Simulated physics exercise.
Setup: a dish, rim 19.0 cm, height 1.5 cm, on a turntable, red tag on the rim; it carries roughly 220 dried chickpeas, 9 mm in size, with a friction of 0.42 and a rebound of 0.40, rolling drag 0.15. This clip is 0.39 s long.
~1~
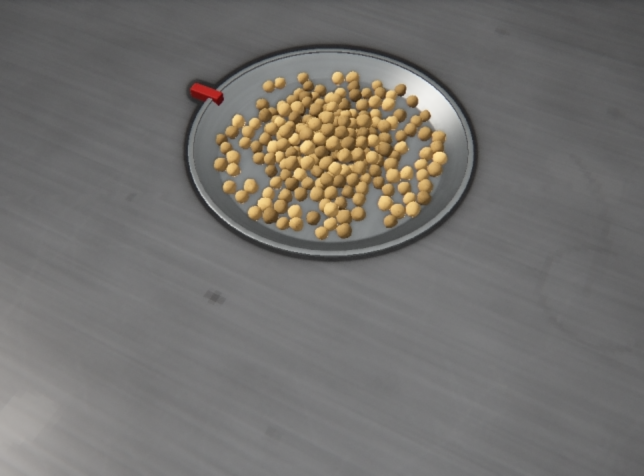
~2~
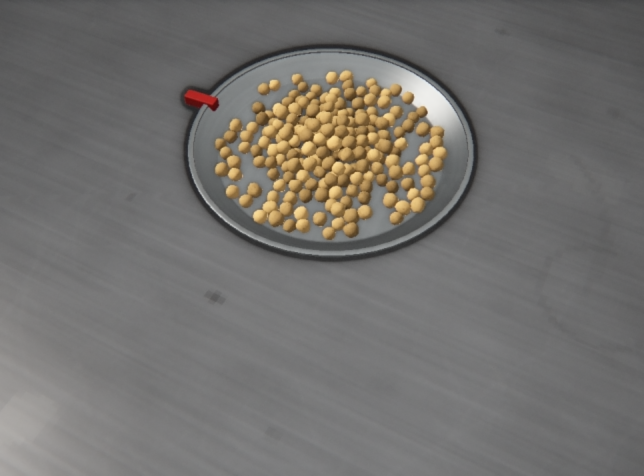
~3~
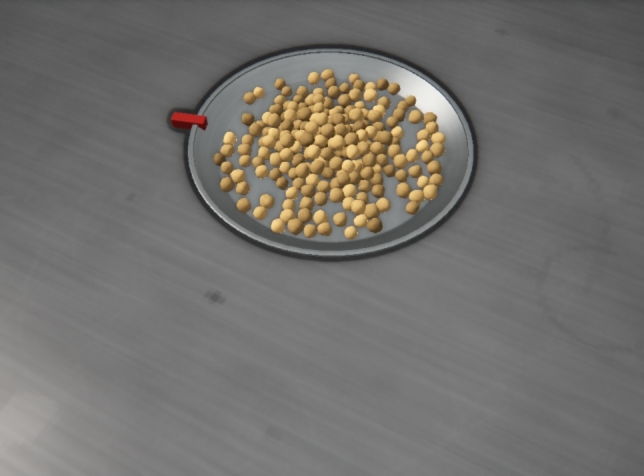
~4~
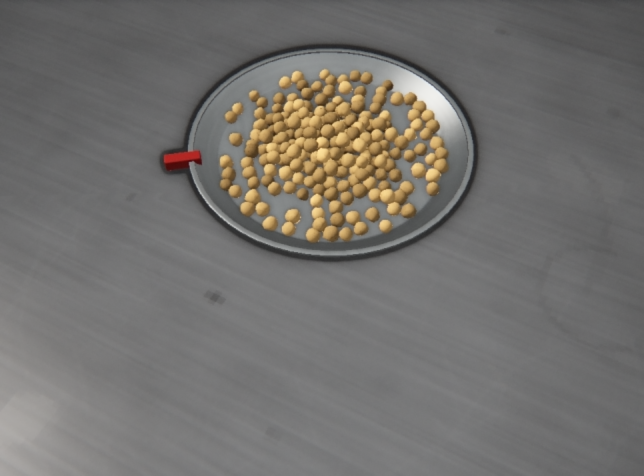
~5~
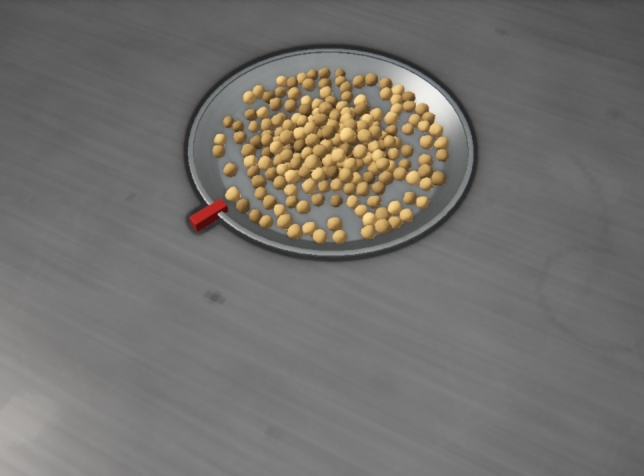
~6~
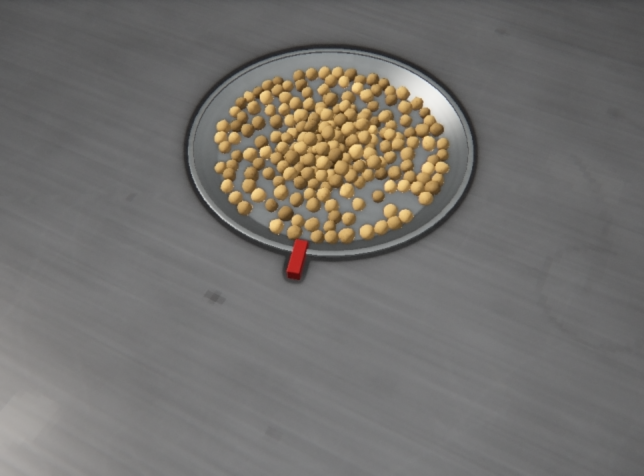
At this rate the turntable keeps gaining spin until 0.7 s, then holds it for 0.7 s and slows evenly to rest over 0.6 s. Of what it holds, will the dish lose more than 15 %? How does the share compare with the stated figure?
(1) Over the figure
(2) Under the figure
1.
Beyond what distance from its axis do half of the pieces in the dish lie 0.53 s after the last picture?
A typical piece sits around 8.0 cm out.
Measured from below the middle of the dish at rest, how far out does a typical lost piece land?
It works out to near 18 cm.
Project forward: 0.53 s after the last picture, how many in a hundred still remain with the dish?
Load share: Close to 30 per cent.
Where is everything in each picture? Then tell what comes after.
The first frame shows dish at (328, 253); turned 0 degrees, tag at (207, 93); top of the load at (377, 86).
The second frame shows dish at (328, 253); turned 4 degrees, tag at (201, 99); top of the load at (275, 86).
The third frame shows dish at (328, 253); turned 17 degrees, tag at (189, 120); top of the load at (383, 84).
The fourth frame shows dish at (328, 253); turned 38 degrees, tag at (183, 158); top of the load at (344, 80).
The fifth frame shows dish at (328, 253); turned 67 degrees, tag at (209, 213); top of the load at (372, 80).
The sixth frame shows dish at (328, 253); turned 105 degrees, tag at (298, 258); top of the load at (300, 77).
Then, 0.53 s after the last picture, fallen behind where it stops 15 %, fallen left of where it stops 15 %, fallen in front of where it stops 15 %, dish 30 %, fallen right of where it stops 20 %, in the air 5 %; middle of the pieces not yet landed near (343, 148).
Then, 0.98 s after the last picture, fallen behind where it stops 25 %, fallen left of where it stops 20 %, fallen in front of where it stops 25 %, dish 5 %, fallen right of where it stops 25 %; middle of the pieces not yet landed near (329, 135).
Then, 1.37 s after the last picture, fallen behind where it stops 25 %, fallen left of where it stops 20 %, fallen in front of where it stops 25 %, fallen right of where it stops 25 %; middle of the pieces not yet landed near (280, 136).
Then, 1.77 s after the last picture, fallen behind where it stops 25 %, fallen left of where it stops 20 %, fallen in front of where it stops 25 %, fallen right of where it stops 25 %; middle of the pieces not yet landed near (309, 183).
In the end, fallen behind where it stops 25 %, fallen left of where it stops 20 %, fallen in front of where it stops 25 %, fallen right of where it stops 25 %.
